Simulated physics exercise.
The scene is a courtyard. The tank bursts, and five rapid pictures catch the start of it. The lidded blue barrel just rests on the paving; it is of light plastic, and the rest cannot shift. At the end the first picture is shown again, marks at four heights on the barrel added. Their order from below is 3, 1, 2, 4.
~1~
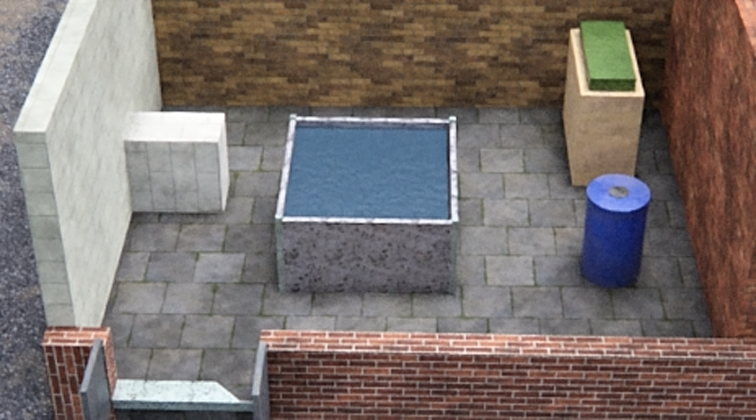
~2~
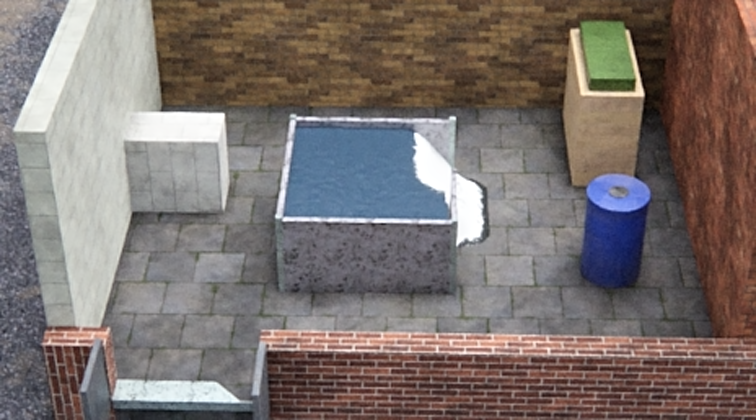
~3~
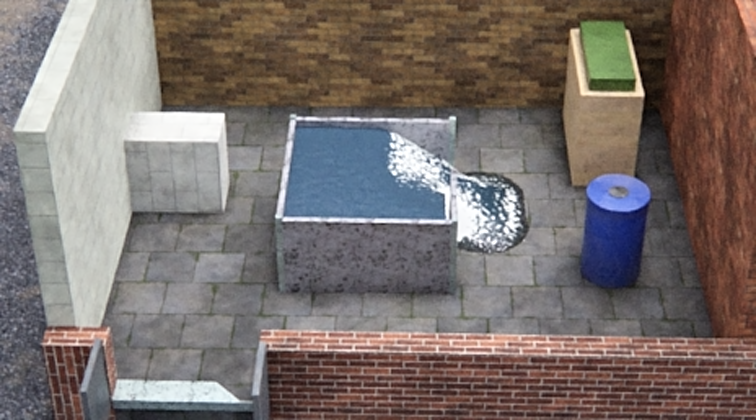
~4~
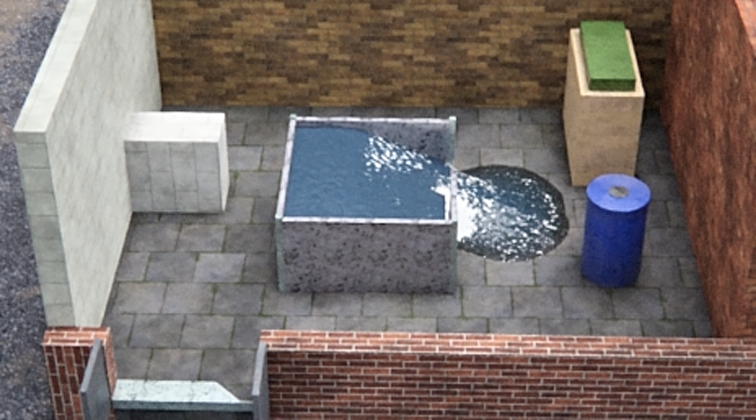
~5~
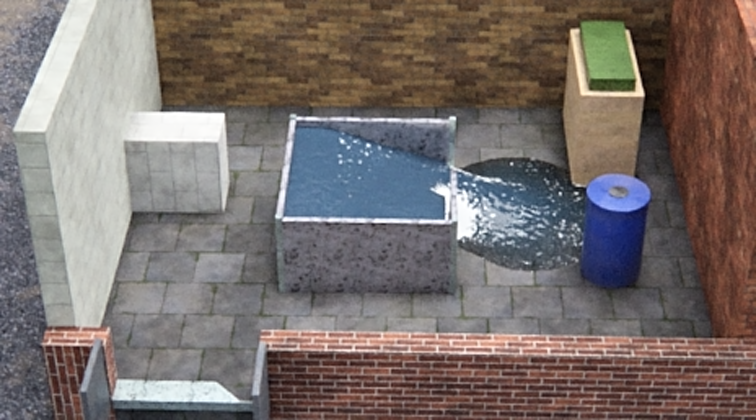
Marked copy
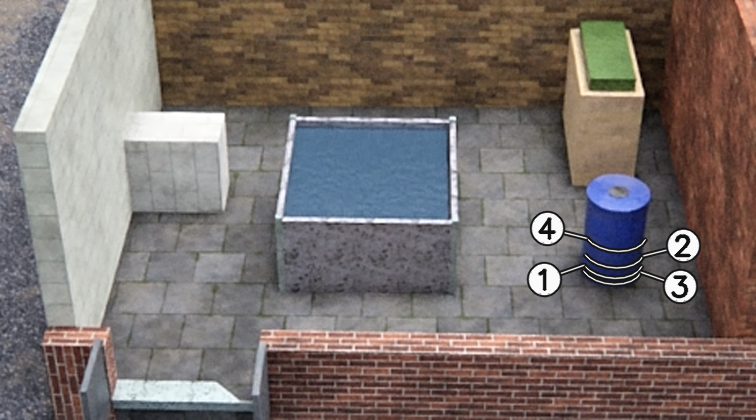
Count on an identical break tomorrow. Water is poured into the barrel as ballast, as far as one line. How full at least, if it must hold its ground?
2 is the one.
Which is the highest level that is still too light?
Here it is level 1.
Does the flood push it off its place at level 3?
Yes, it does.
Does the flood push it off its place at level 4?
No.
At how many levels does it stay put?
Two.
In white, 1 at (615, 278); 2 at (616, 267); 3 at (614, 284); 4 at (618, 251); from the bottom up 3, 1, 2, 4.
With 1, it is pushed about 3 times its own width away.
With 2, it does not move.
With 3, it is pushed about 8 times its own width away.
With 4, it does not move.
